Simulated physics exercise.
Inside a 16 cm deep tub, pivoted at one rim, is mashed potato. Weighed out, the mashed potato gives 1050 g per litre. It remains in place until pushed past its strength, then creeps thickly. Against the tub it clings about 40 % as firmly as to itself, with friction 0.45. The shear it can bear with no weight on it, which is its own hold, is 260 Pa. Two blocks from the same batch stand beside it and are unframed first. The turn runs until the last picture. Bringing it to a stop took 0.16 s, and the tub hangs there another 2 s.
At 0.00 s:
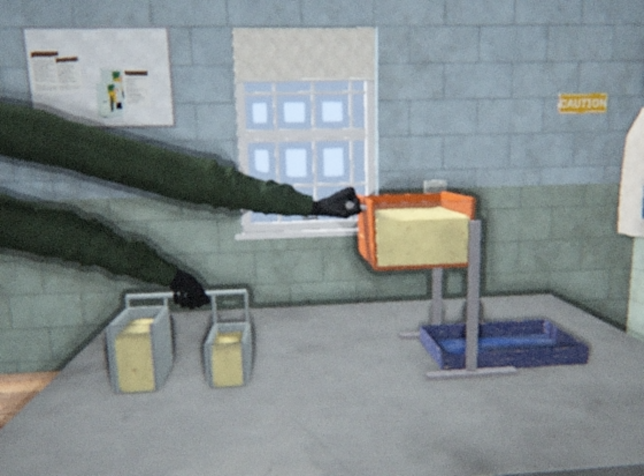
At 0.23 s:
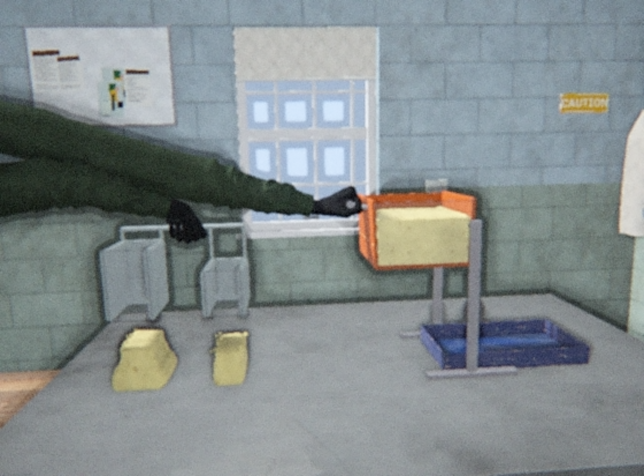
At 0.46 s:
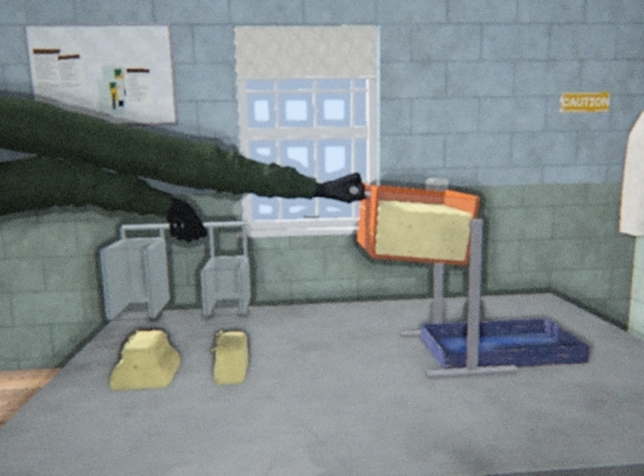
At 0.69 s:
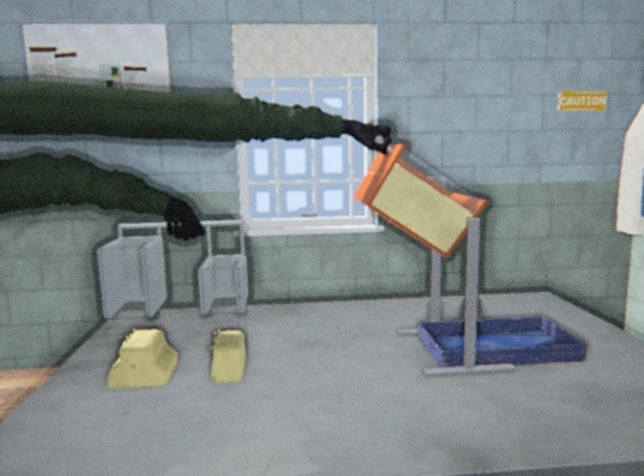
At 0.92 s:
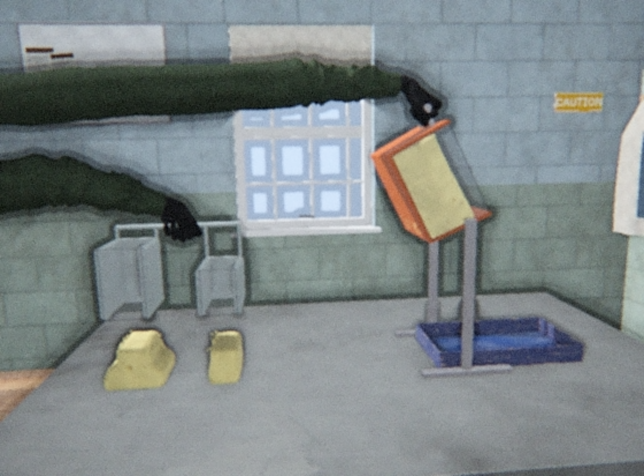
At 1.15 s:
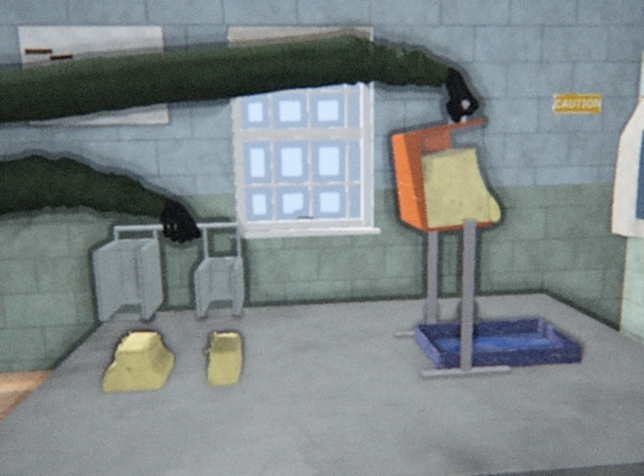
A dark-sleeved arm lifted two grey moulds off a pair of pale yellow blocks, which sagged slightly, and then another arm tilted an orange tub of the yellow stuff steeply above a blue tray.
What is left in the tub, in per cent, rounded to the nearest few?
Around 43 in every hundred.
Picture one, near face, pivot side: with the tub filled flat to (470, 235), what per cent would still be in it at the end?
Around 95 per cent.
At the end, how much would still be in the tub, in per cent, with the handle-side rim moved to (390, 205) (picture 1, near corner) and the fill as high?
I'd say around 60 percent would remain in the tub at the end.
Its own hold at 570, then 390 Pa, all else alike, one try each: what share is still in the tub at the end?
The two runs give near 100 % and near 50 % respectively.
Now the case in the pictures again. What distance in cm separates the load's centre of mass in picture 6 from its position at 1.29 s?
The distance comes to some 5 cm.
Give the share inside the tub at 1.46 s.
It's something like 50 % of the original load.
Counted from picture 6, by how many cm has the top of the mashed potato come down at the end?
About 10 cm.
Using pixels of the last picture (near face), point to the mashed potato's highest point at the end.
(449, 192).
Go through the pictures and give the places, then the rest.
Handle-side rim at (375, 203), tilt 0 degrees; top of the mashed potato at (386, 220); blocks stand 15 cm, 9.6 cm (left to right), in the first frame.
Handle-side rim at (376, 202), tilt 0 degrees; top of the mashed potato at (387, 219); blocks stand 12 cm, 9.4 cm (left to right), in the second frame.
Handle-side rim at (380, 190), tilt 7 degrees; top of the mashed potato at (384, 208); blocks stand 11 cm, 9.3 cm (left to right), in the third frame.
Handle-side rim at (406, 148), tilt 34 degrees; top of the mashed potato at (400, 166); blocks stand 11 cm, 9.2 cm (left to right), in the fourth frame.
Handle-side rim at (450, 124), tilt 64 degrees; top of the mashed potato at (436, 137); blocks stand 11 cm, 9.2 cm (left to right), in the fifth frame.
Handle-side rim at (482, 123), tilt 83 degrees; top of the mashed potato at (471, 151); blocks stand 11 cm, 9.2 cm (left to right), in the sixth frame.
After 1.29 s, the tub is at 83 degrees and holds 72 %.
After 1.46 s, the tub is at 83 degrees and holds 49 %.
After 1.63 s, the tub is at 83 degrees and holds 43 %.
After 1.80 s, the tub is at 83 degrees and holds 43 %.
After 3.15 s, at the end, the tub is at 83 degrees and holds 43 %.
